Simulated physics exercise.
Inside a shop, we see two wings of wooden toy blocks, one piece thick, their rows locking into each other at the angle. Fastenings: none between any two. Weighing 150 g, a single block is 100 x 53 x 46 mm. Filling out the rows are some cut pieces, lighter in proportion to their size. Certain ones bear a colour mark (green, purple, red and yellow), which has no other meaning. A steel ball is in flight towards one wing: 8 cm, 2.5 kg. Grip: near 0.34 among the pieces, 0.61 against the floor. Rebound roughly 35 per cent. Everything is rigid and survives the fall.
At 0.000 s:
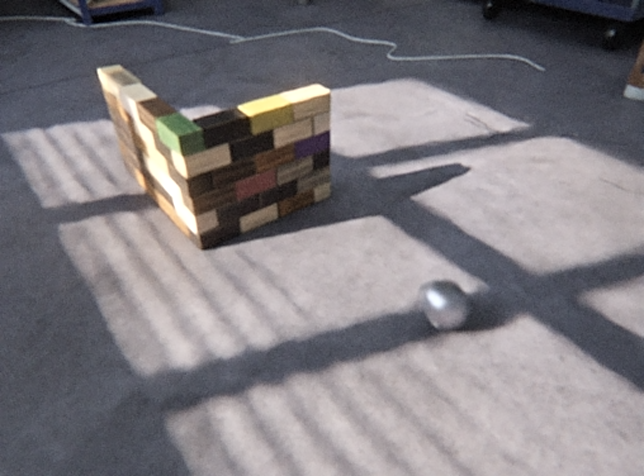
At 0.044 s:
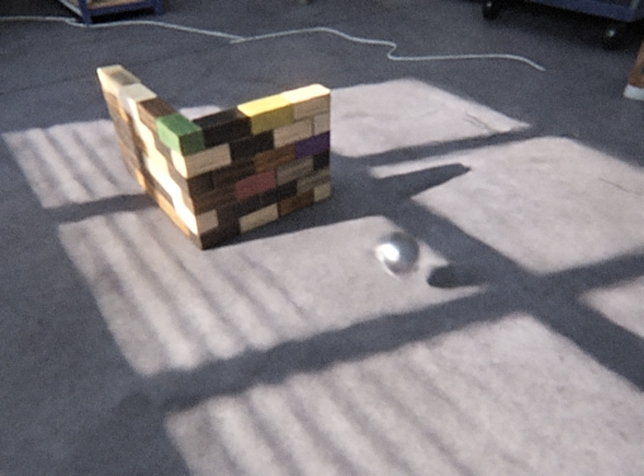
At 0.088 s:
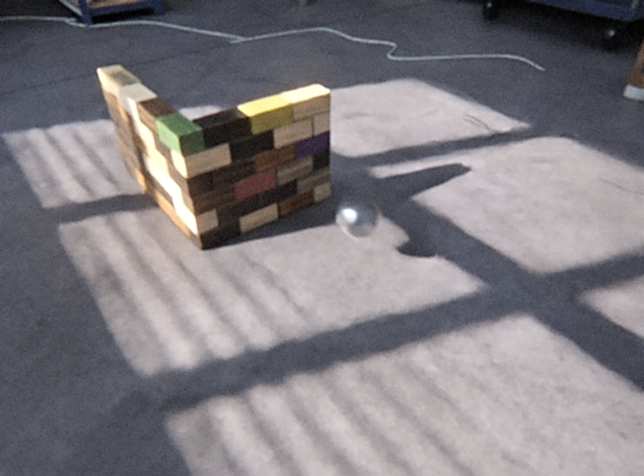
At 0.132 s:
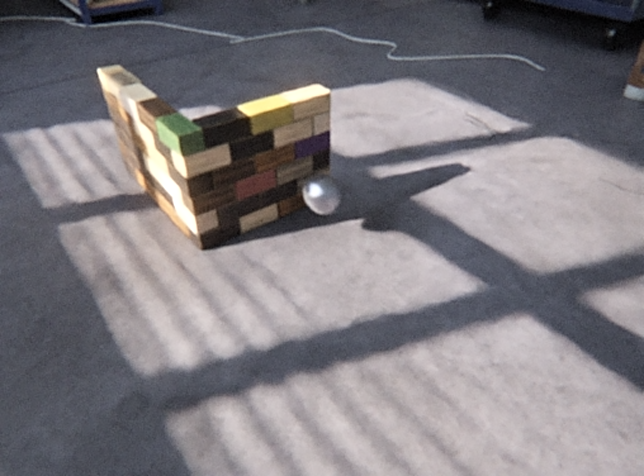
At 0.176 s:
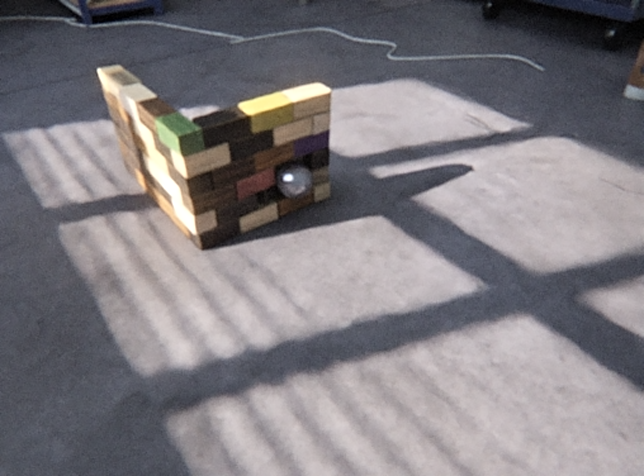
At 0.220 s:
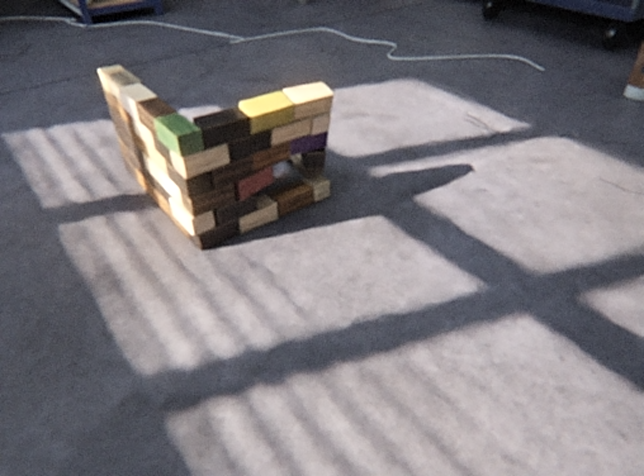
A wall of wooden blocks with two wings meeting at a corner stands on a grey shop floor striped with window light, seen from above by a still camera. Mostly brown, black and pale, it has a green block near the corner, yellow on top, red and purple in the right wing. A shiny steel ball flies in from the lower right, strikes the right wing and punches into it, shifting and tilting nearby blocks.
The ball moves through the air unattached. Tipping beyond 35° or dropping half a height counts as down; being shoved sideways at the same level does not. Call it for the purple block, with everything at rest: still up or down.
Falls.
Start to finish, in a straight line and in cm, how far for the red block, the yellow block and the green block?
Displacements: Red = 0, yellow = 30, green = 0 (cm).
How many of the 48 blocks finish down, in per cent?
I'd put it at about 20 percent.
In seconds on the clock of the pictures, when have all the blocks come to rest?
1.5 s, give or take.
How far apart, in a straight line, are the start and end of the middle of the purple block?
I'd put it at near 20 cm.
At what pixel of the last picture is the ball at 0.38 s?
(225, 141), roughly.
By 0.38 s, ball still moving; 8 of the 48 blocks down; purple block tilted 21°, 53 mm lower; yellow block tilted 24°.
By 0.62 s, ball still moving; 10 of the 48 blocks down; purple block on its side; yellow block tilted 59°, 8 cm lower.
When it is over (1.8 s), ball rolling away; 10 of the 48 blocks down; purple block on its side; yellow block on its side; red block moved 6 mm. In pixels of the last frame, middles, purple block near (285, 165), yellow block near (353, 226).
